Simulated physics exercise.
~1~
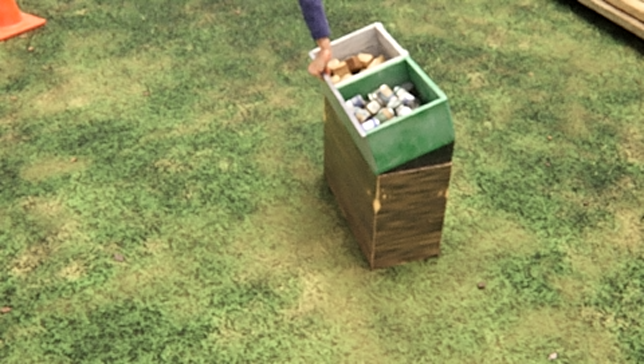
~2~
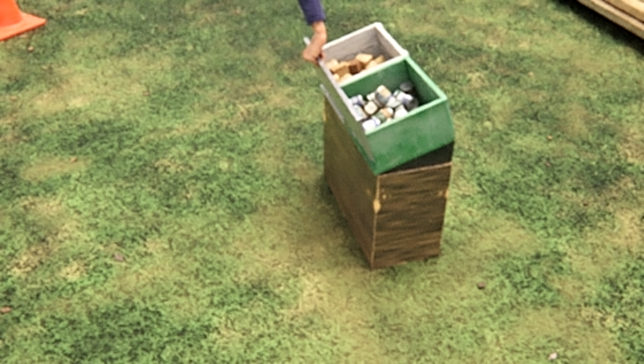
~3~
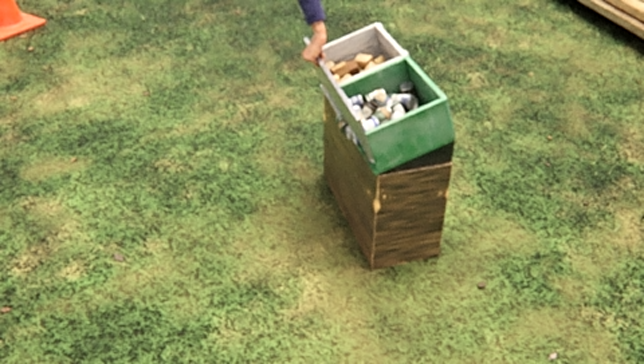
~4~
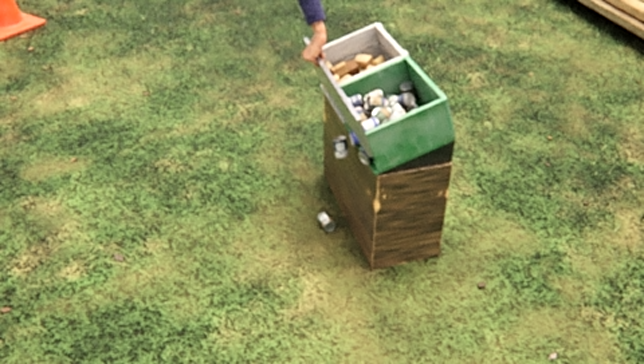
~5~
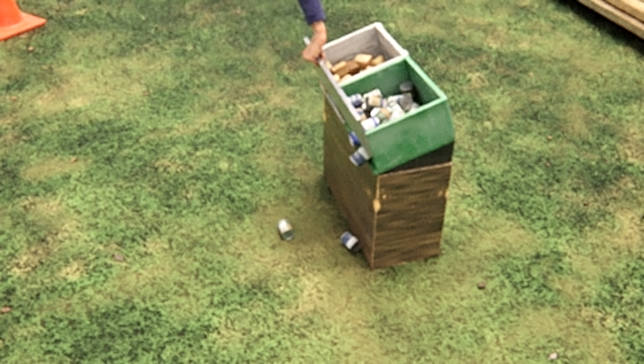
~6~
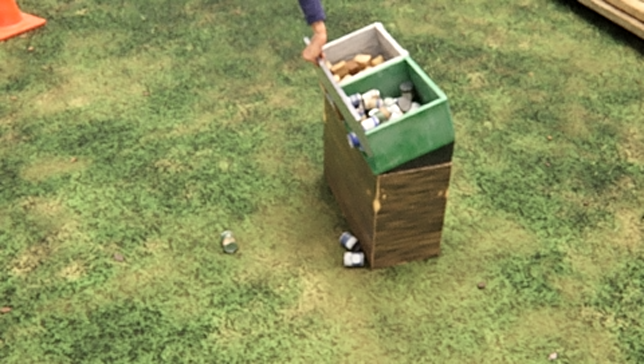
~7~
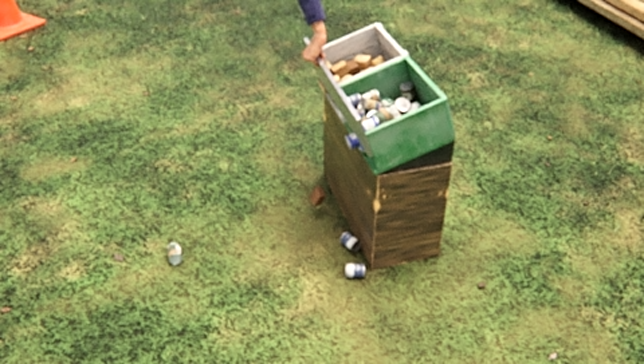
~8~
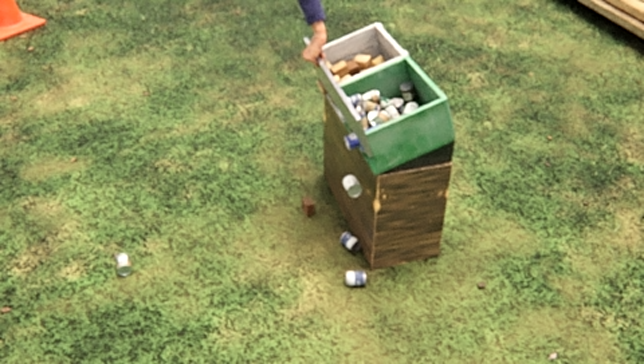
A hand in a purple sleeve reaches in at the top, at the left edge of a white bin of wooden blocks, seen from above on patchy green grass. A green bin of small tins sits in front of it on a brown wooden stand, both sloping down to the left, with an orange cone at upper left. The hand shifts slightly up, and tins begin spilling from the green bin's left side. One rolls far left across the grass, while others drop beside the stand. A single block falls too, and finally another tin is dropping, most goods still inside.
